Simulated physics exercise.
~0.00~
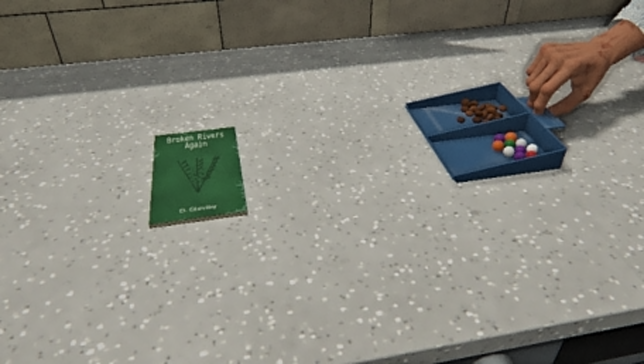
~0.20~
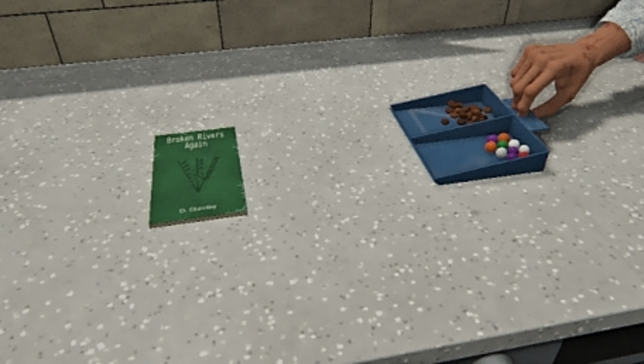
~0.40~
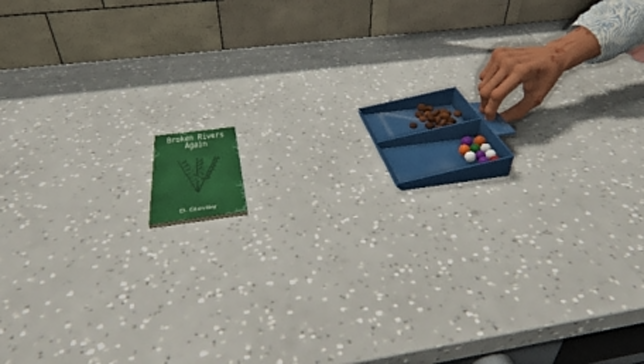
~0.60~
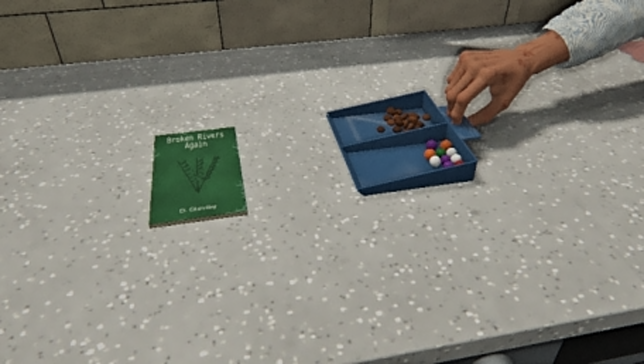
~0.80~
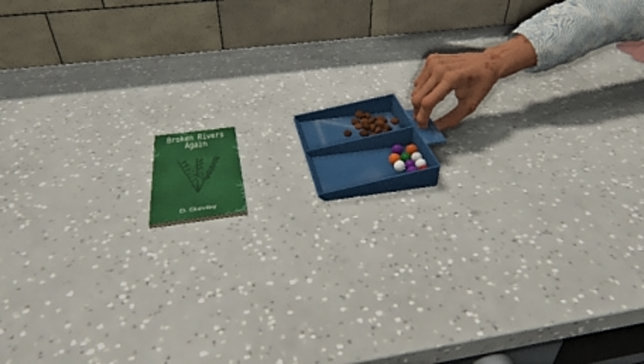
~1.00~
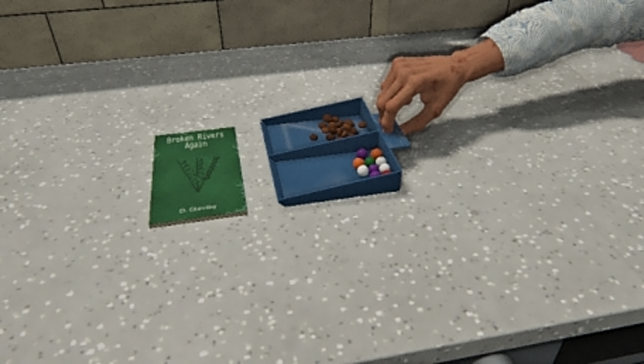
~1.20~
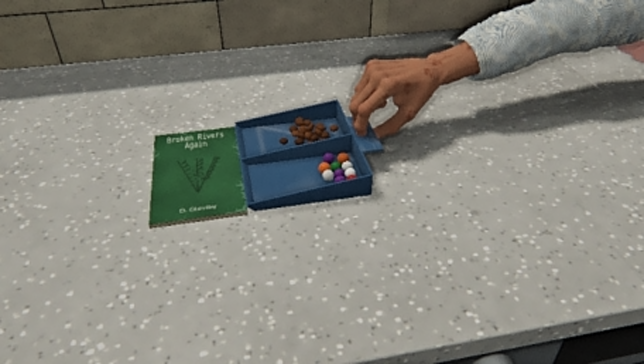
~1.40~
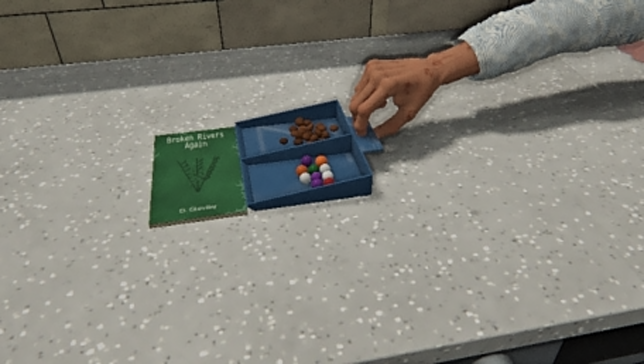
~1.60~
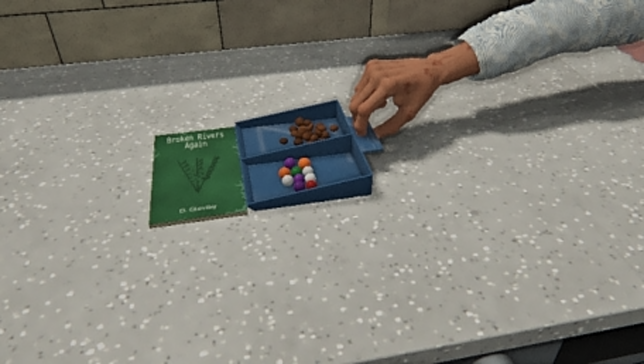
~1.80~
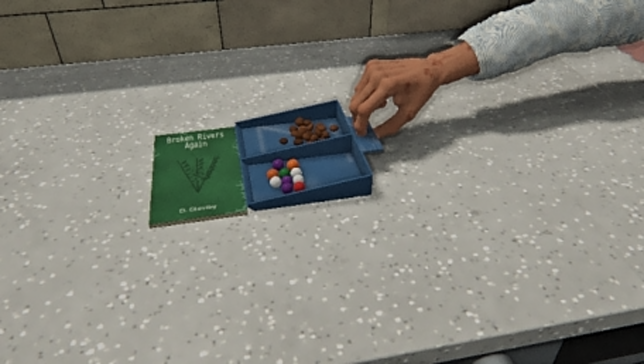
A blue two-part sorting tray sits at the right of a speckled pale grey counter, seen from above at an angle, with a tiled wall behind. Small brown pieces lie in its back part and colourful balls in its front part, while a thin green book lies flat at the left. A hand in a light grey sleeve pushes the tray steadily leftward until it stops against the book. The colourful balls then roll on to the left within their part, while the brown pieces stay put. At the end, both handfuls remain inside, the hand still at the tray.
